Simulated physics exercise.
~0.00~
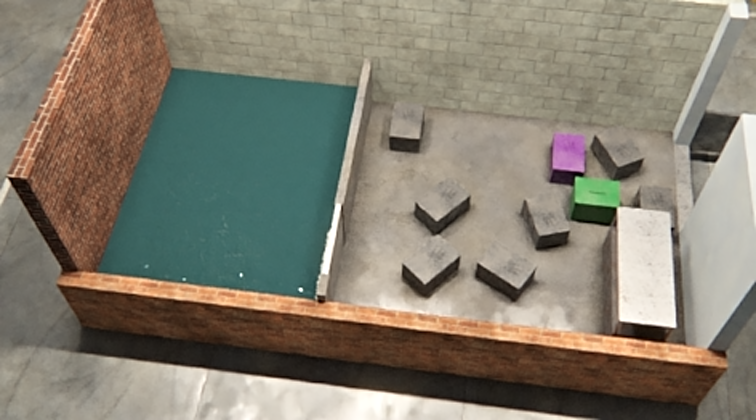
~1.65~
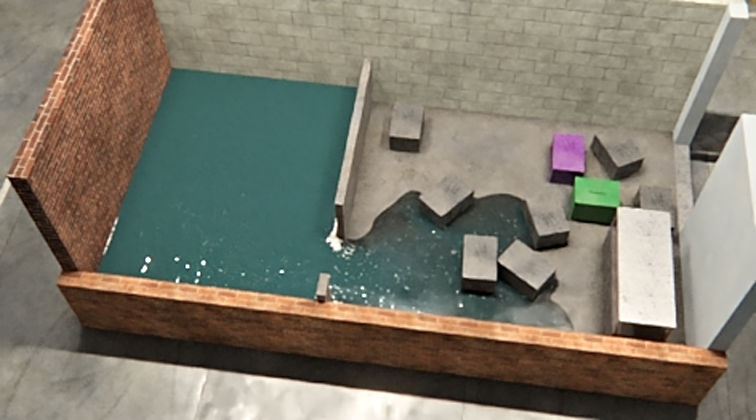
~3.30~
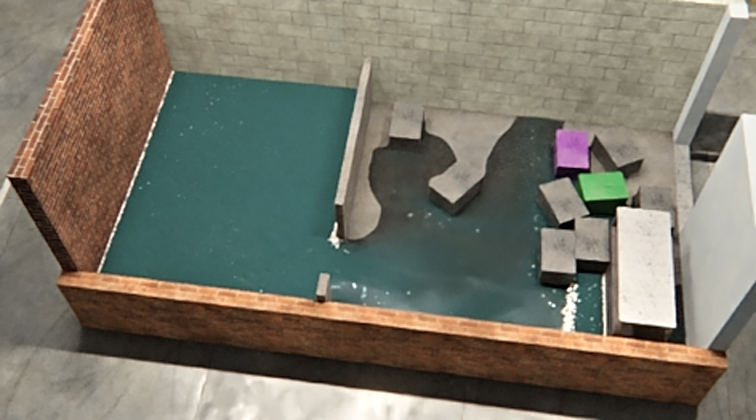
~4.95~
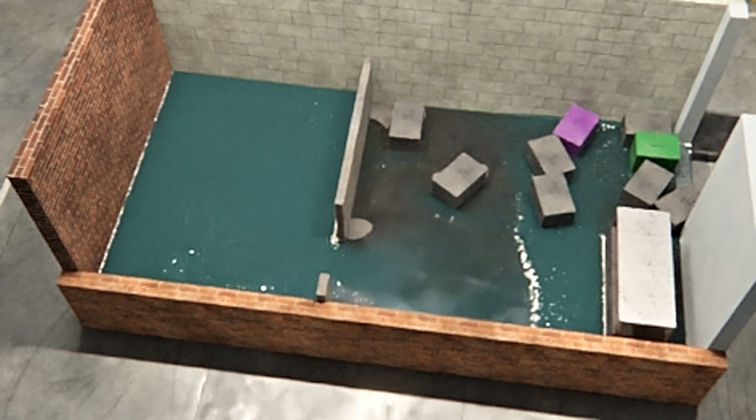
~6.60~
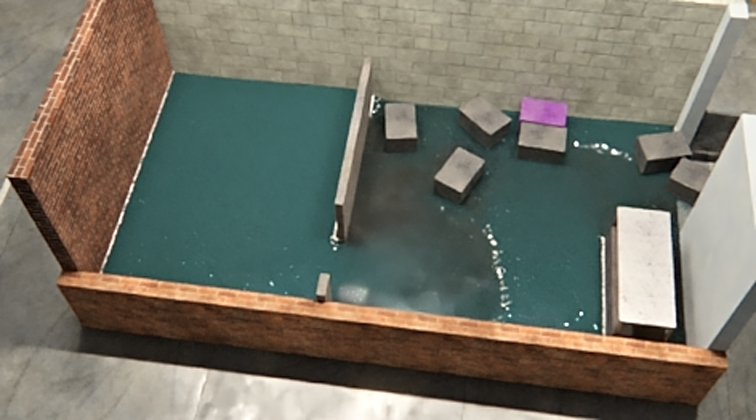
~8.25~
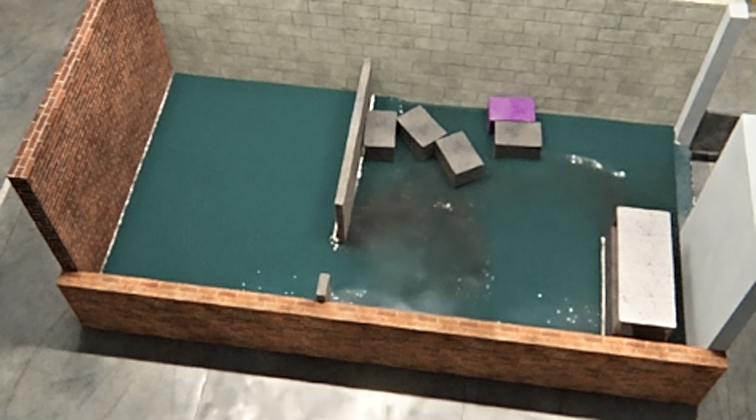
In this clip, water pours from a filled pool through a gap in a dividing wall into a room of scattered blocks, lifting and pushing them around. The green block and several grey ones leave at the right, while the purple one and four grey ones remain afloat near the back wall.
